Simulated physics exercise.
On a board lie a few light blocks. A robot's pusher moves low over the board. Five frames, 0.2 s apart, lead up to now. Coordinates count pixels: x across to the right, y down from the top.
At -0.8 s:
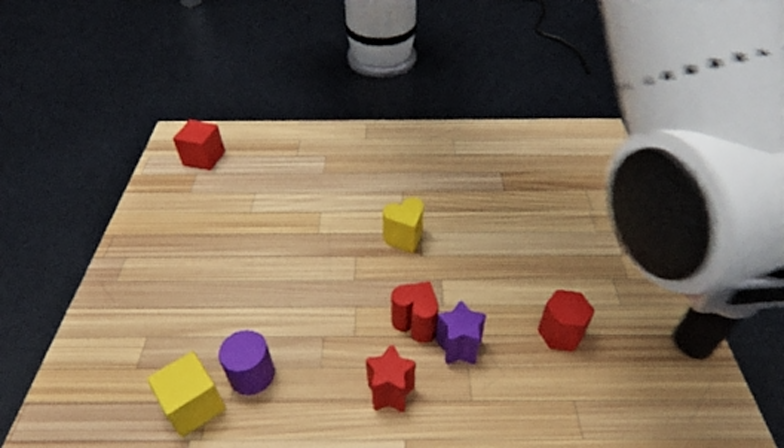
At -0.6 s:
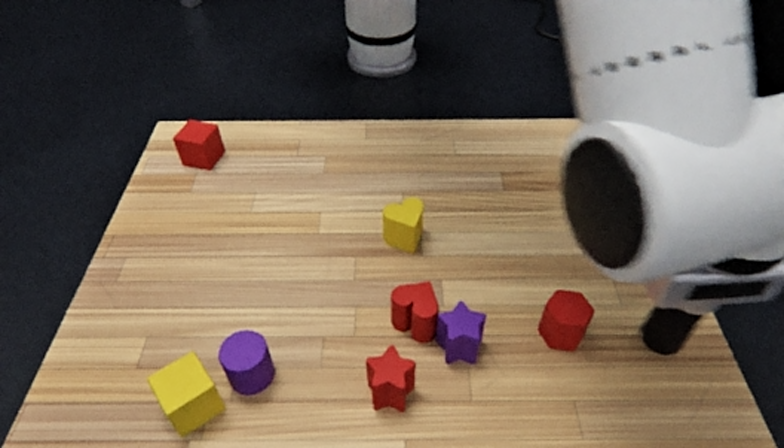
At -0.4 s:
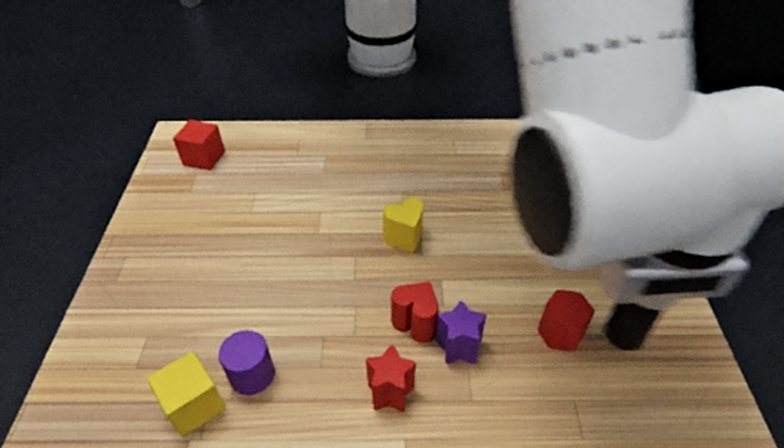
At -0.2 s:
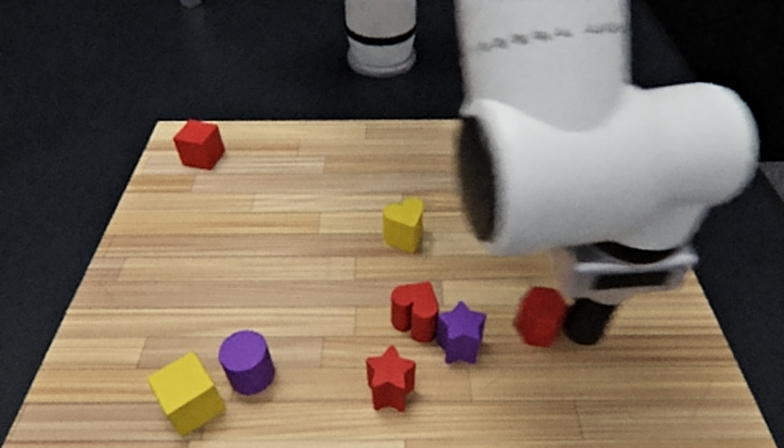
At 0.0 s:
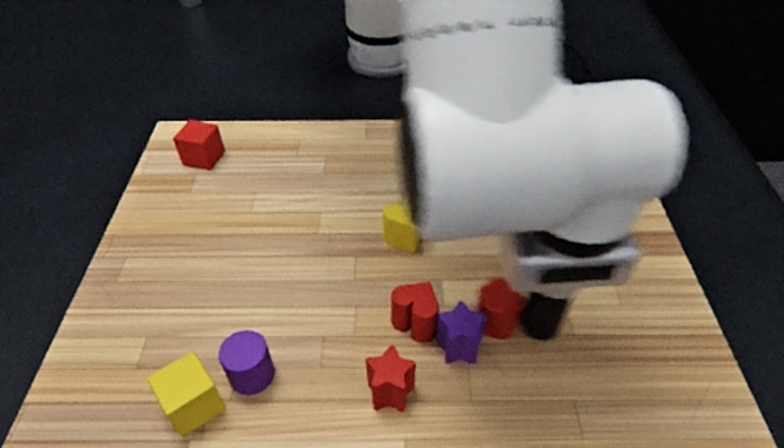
The clip shows a robot arm moving its dark pusher leftward low over a wooden board of red, yellow and purple blocks, reaching the red hexagon and pushing it left toward the purple star while the other blocks stay still.
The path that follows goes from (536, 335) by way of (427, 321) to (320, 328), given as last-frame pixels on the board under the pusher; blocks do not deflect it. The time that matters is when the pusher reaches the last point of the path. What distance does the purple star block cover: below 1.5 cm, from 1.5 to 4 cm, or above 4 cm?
Its displacement is between 1.5 and 4 cm.
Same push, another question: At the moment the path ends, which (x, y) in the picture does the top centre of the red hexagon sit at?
The top centre is at (425, 263).
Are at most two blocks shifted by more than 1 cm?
Short answer: No.
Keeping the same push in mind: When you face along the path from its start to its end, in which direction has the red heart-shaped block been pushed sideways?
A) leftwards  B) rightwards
Answer: A.
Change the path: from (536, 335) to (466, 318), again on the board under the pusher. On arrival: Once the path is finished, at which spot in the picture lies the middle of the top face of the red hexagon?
Expect it around (437, 270).
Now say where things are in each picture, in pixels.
The first picture shows tip of the pusher at (693, 342), middles of tops, purple round block at (243, 350), red heart-shaped block at (417, 297), purple star block at (463, 321), red hexagon at (571, 307).
The second picture shows pusher at (661, 338), nothing pushed.
The third picture shows pusher at (624, 334), nothing pushed.
The fourth picture shows pusher at (584, 329), red hexagon at (546, 303).
The fifth picture shows pusher at (540, 324), purple round block at (243, 350), red heart-shaped block at (417, 297), purple star block at (463, 321), red hexagon at (502, 295).
The first path, step by step. One third of the way, pusher at (464, 315); red heart-shaped block at (406, 298), turned 20° clockwise; purple star block at (441, 329), turned 40° anticlockwise; red hexagon at (442, 272), turned 60° clockwise.
Two thirds of the way, pusher at (391, 309); red heart-shaped block at (355, 306), turned 15° anticlockwise; purple star block at (426, 329), turned 100° anticlockwise; red hexagon at (425, 263), turned 105° clockwise.
At the end, pusher at (318, 318); purple round block at (237, 352); red heart-shaped block at (281, 324), turned 40° anticlockwise; purple star block at (426, 329), turned 100° anticlockwise; red hexagon at (425, 263), turned 105° clockwise.
